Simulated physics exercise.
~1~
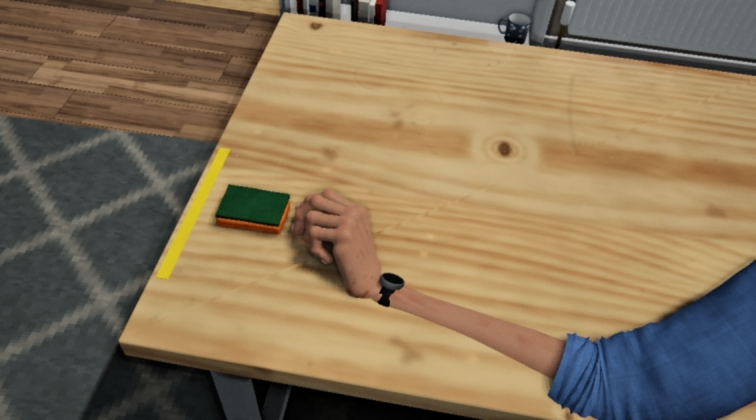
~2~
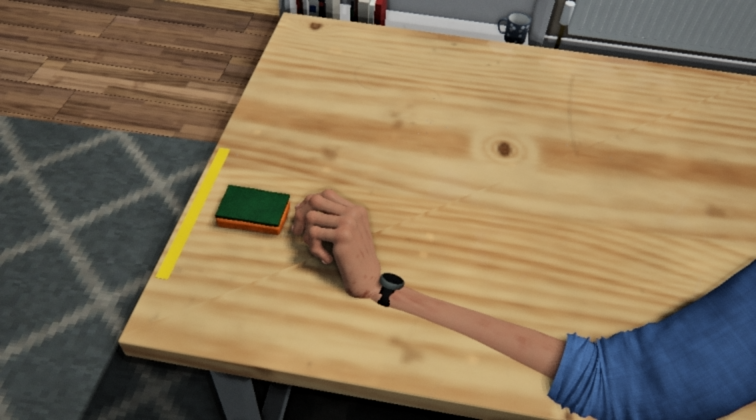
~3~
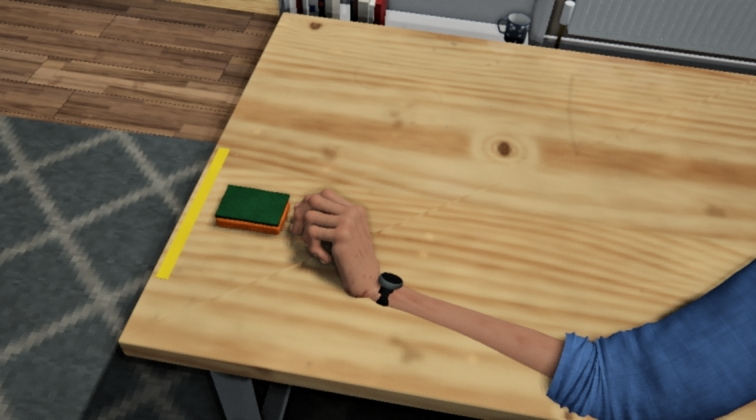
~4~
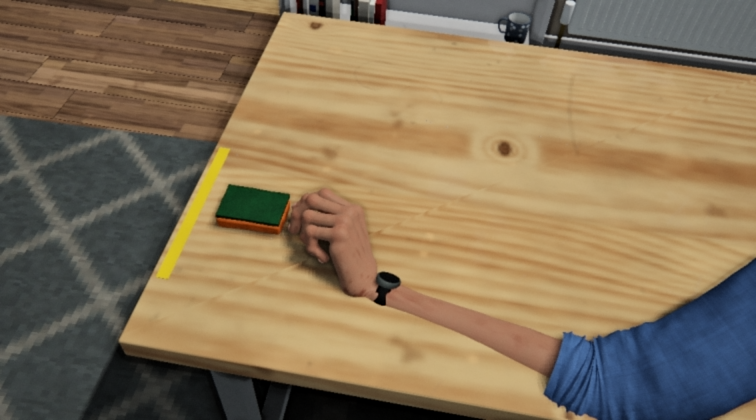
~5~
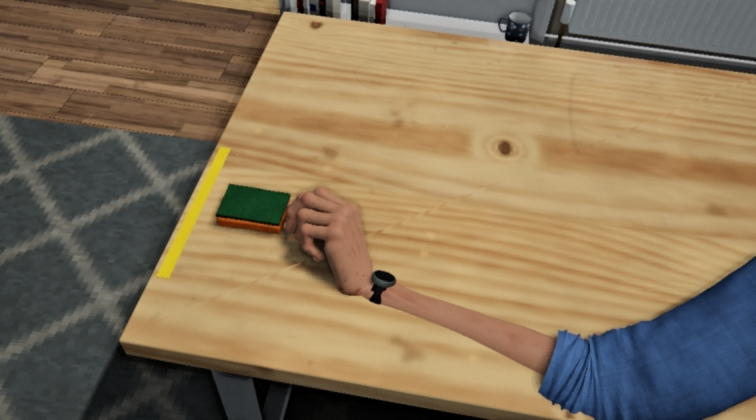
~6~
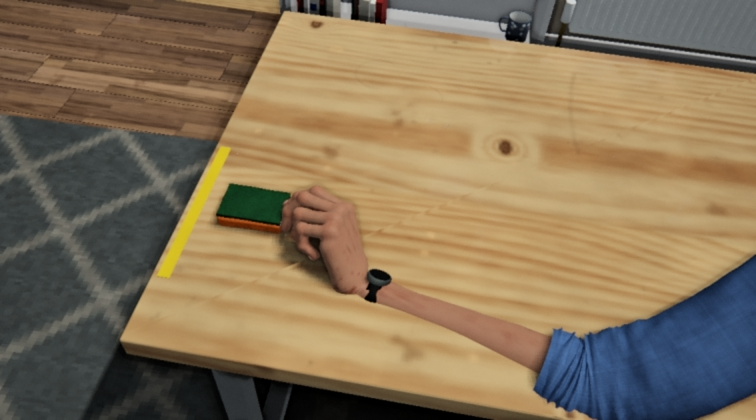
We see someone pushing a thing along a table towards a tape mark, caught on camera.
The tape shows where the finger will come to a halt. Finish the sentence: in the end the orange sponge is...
In the end the orange sponge is off the table.
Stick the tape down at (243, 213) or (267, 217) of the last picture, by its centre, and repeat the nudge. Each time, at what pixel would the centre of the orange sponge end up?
It comes to rest at (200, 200) and (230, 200).
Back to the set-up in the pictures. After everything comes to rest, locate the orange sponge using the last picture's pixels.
Its centre ends up near (183, 405).
Then, 1.52 s on from there, orange sponge turned 35° from its first pose near (169, 202).
Then, 1.74 s on from there, orange sponge on its way down near (188, 315).
Then, 1.92 s on from there, orange sponge at the bottom near (203, 399).
In the end, the orange sponge goes over the edge, near (183, 405).
